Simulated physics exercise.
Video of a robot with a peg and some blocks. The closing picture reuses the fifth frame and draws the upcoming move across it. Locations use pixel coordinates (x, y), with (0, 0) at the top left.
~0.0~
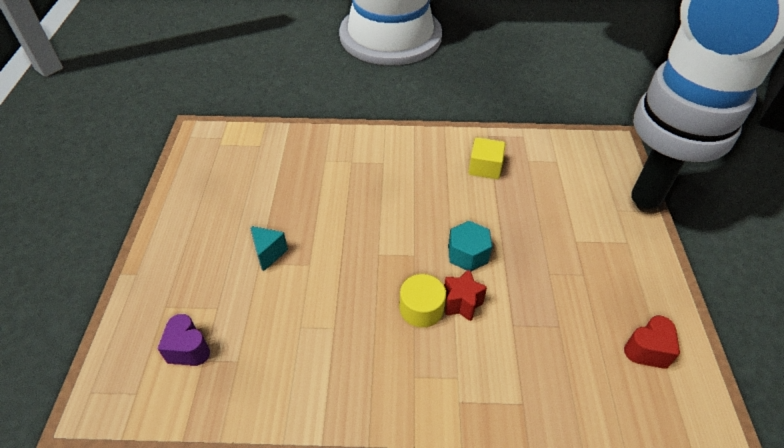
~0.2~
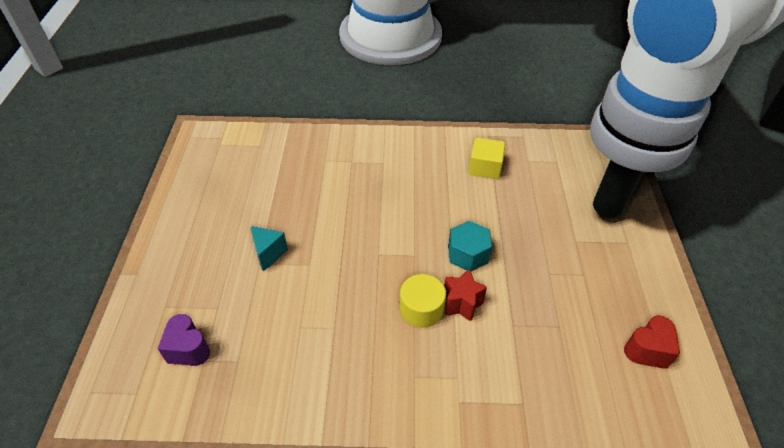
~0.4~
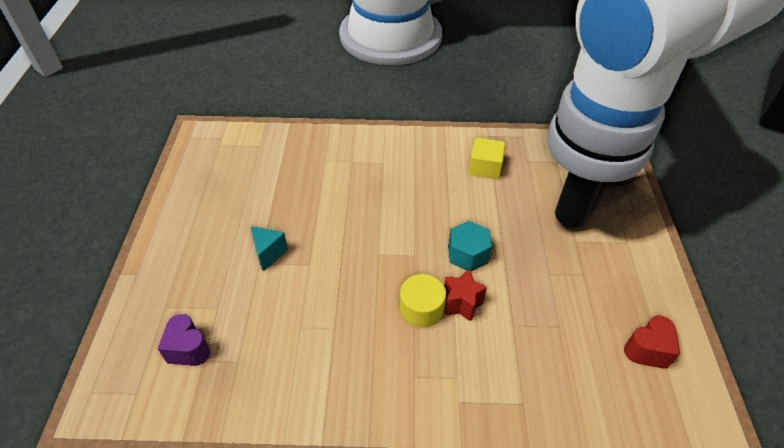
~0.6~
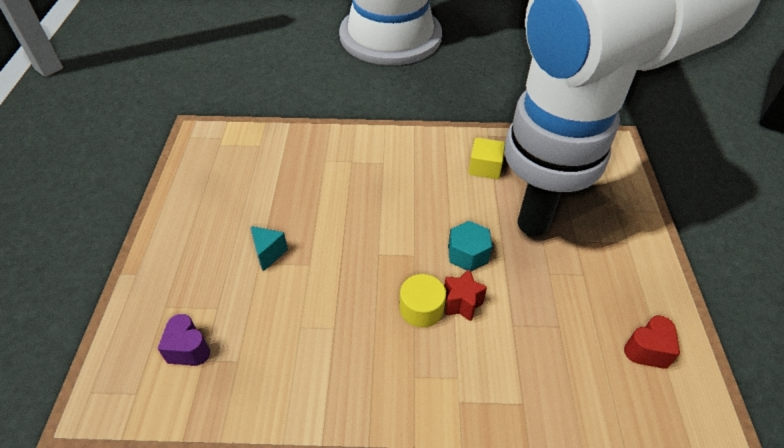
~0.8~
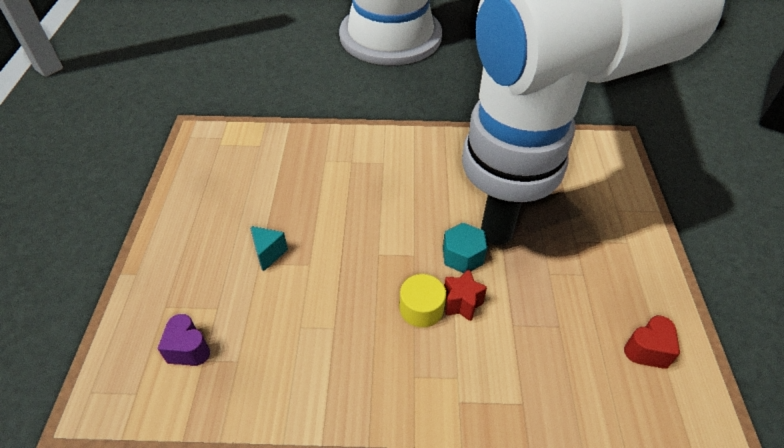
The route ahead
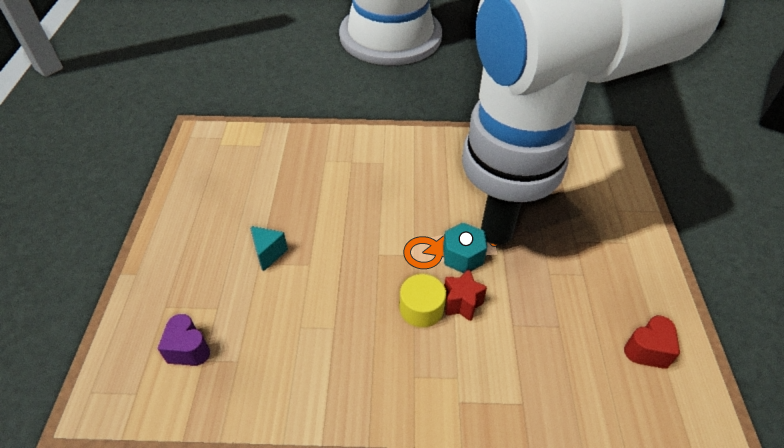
On a wooden board scattered with colourful blocks, a white and blue robot arm starts near the upper right edge. It moves its black peg steadily left and slightly down across the surface, then touches the turquoise hexagon and nudges it slightly left, while the other blocks stay still.
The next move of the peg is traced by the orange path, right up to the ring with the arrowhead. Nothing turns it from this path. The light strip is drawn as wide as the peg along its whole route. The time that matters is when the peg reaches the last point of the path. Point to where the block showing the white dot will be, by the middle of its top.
It comes to (418, 265).
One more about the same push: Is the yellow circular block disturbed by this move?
Its place changes.
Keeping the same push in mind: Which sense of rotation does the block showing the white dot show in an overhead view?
My answer: Anticlockwise.
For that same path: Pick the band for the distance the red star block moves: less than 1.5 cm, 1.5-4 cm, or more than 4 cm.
Range: Under 1.5 cm.
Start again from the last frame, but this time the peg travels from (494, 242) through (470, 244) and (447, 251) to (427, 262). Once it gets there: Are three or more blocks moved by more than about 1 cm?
My answer is no.
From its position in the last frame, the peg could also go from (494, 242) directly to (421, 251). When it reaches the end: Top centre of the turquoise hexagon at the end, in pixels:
The top centre is at (412, 263).
The line goes from (494, 242) via (470, 244) and (447, 247), ending at (423, 253); the dot is on the turquoise hexagon.
The first path, step by step. Halfway along, peg at (459, 238); turquoise hexagon at (438, 251), turned 35° anticlockwise.
At the end, peg at (424, 245); yellow circular block at (421, 302); red star block unmoved; turquoise hexagon at (418, 265), turned 90° anticlockwise.
